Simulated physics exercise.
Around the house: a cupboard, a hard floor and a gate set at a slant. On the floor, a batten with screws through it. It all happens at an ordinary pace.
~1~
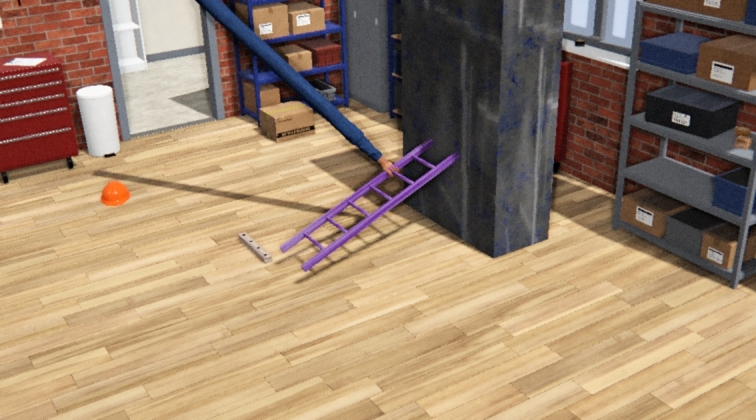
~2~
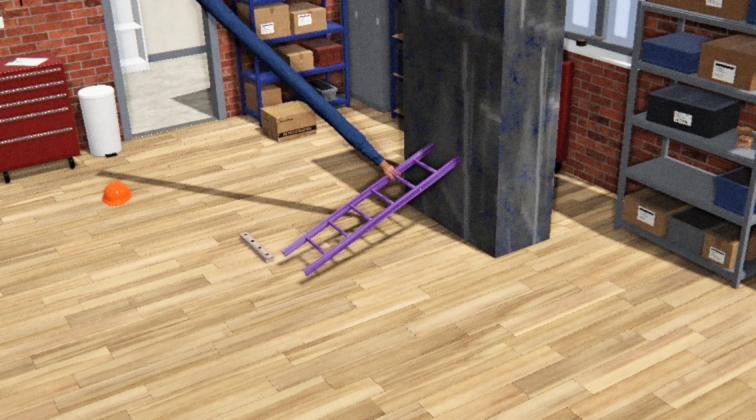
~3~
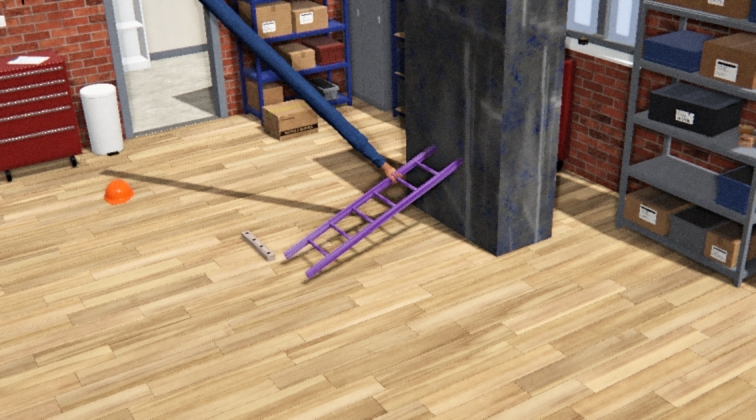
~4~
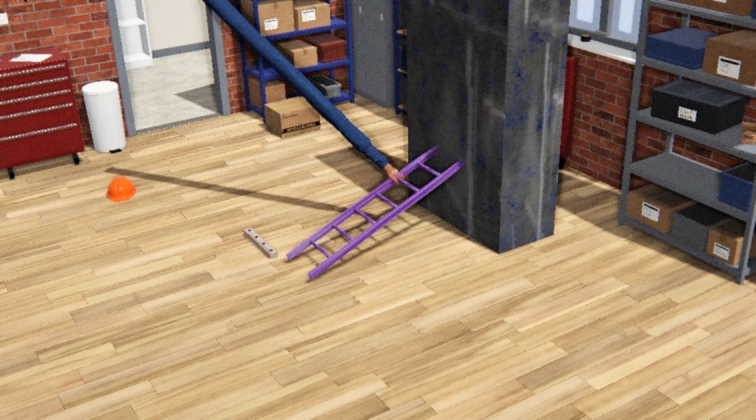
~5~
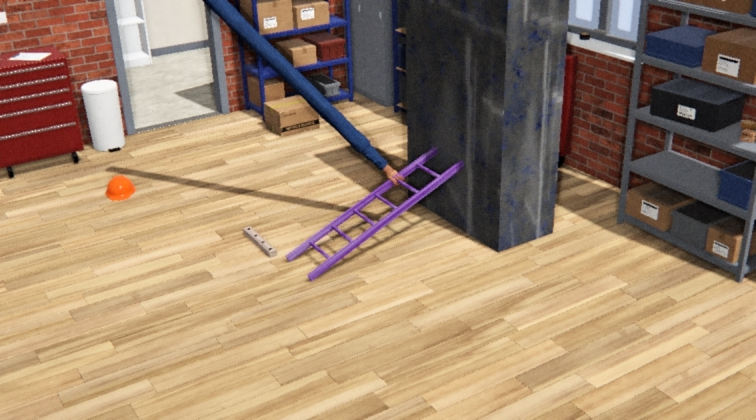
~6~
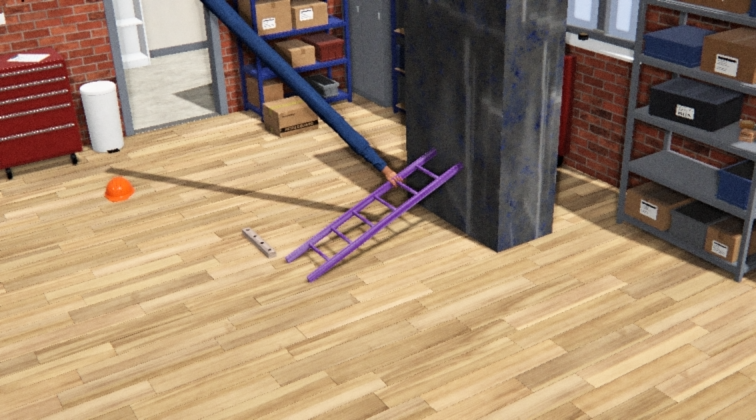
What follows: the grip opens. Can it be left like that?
In the end the purple gate slips down.
Then, 0.20 s on from there, purple gate turned 6° from its first pose near (373, 222).
Then, 0.26 s on from there, purple gate turned 12° from its first pose near (371, 231).
Then, 0.32 s on from there, purple gate turned 20° from its first pose near (370, 244).
In the end, the purple gate gives way at the feet, near (370, 246).
